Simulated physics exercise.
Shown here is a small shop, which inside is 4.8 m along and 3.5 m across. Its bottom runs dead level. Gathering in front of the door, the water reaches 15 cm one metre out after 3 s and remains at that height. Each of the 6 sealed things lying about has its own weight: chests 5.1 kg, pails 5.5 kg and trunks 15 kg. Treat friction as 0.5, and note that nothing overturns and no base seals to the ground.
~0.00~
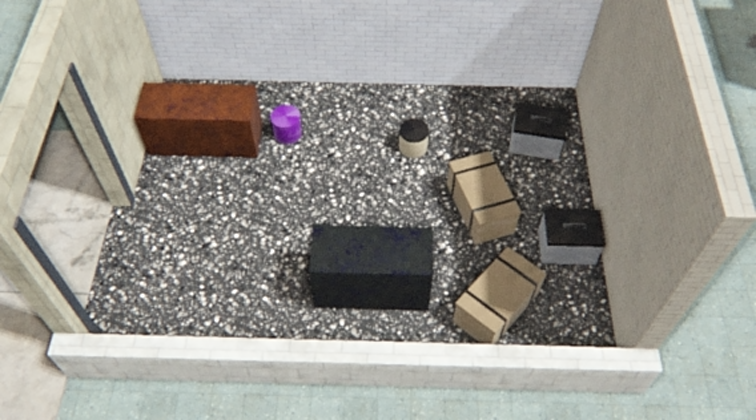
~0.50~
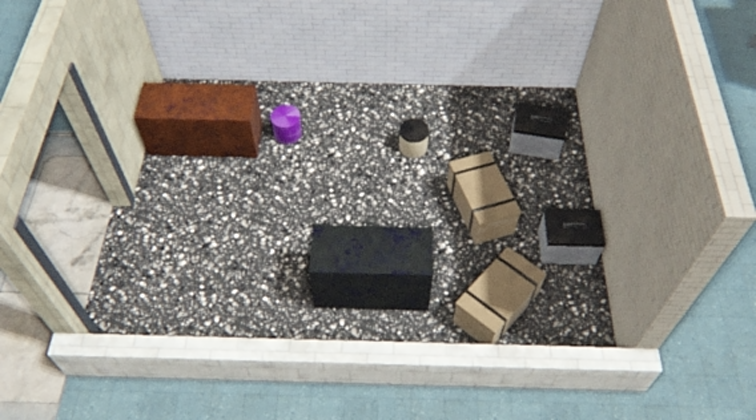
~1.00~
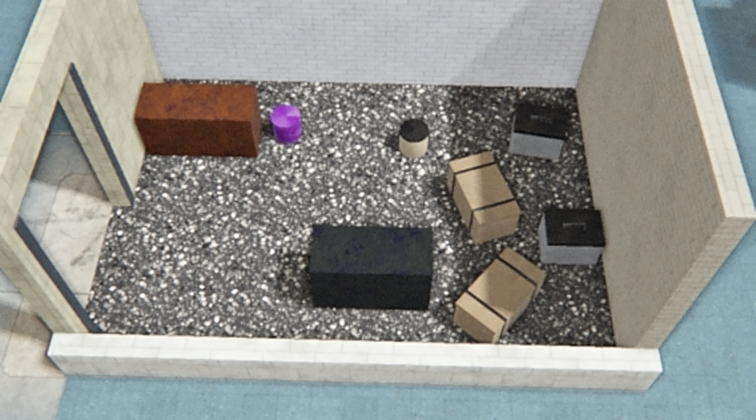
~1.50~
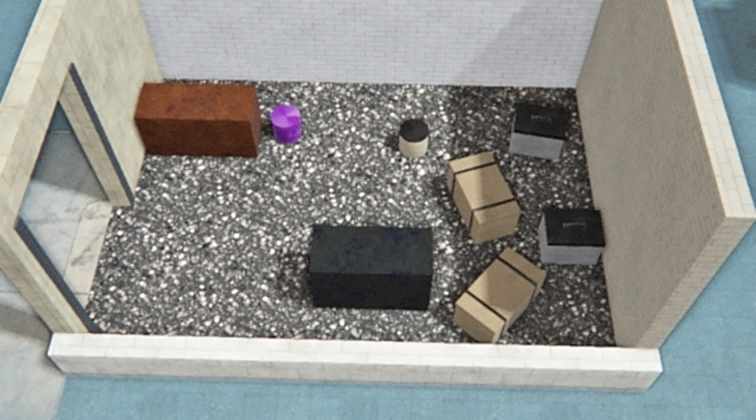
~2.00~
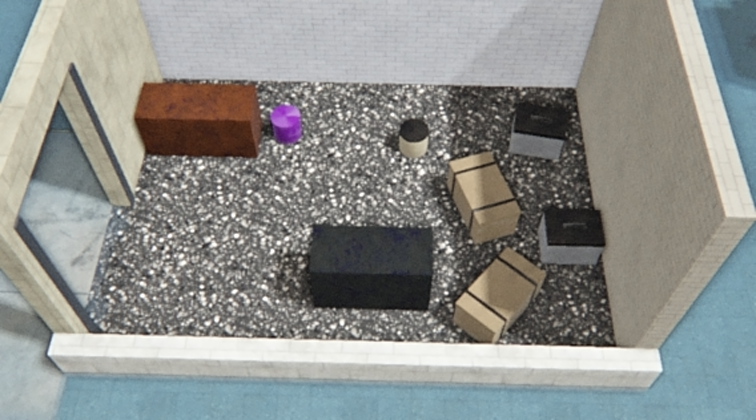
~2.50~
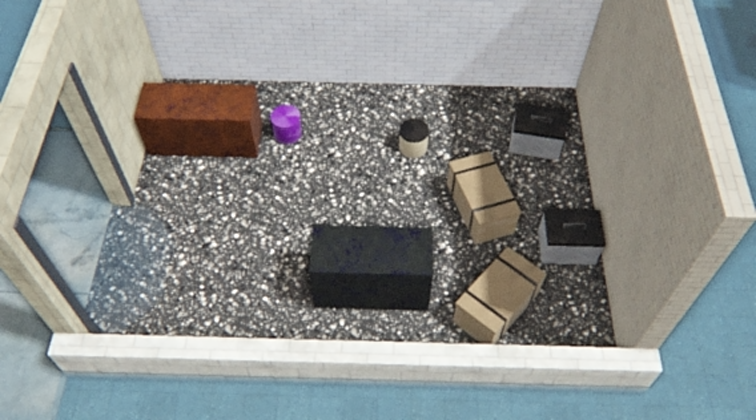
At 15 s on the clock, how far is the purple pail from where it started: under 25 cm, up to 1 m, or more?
It'll show almost no shift.
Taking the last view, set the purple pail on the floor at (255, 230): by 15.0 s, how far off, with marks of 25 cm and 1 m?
Outcome - it ends up well away.
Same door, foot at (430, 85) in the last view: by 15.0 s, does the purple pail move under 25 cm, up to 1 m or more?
The purple pail remains where it was.
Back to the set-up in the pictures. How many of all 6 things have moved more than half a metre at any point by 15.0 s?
The total is 5.
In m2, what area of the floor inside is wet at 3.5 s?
2.5 m2.
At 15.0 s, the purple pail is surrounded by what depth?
Around 7 cm.
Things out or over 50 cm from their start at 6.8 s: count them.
The answer is 0.
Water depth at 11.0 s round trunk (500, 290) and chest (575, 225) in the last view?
Depths: Near 9 cm, then near 10 cm.
After 3.5 s the purple pail is near (285, 116), 0.0 m from its start, aground; 0 afloat.
After 6.8 s the purple pail is near (285, 116), 0.0 m from its start, aground; 0 afloat.
After 11.0 s the purple pail is near (285, 116), 0.0 m from its start, aground; 5 afloat.
After 15.0 s the purple pail is near (284, 123), 0.1 m from its start, afloat; 6 afloat.
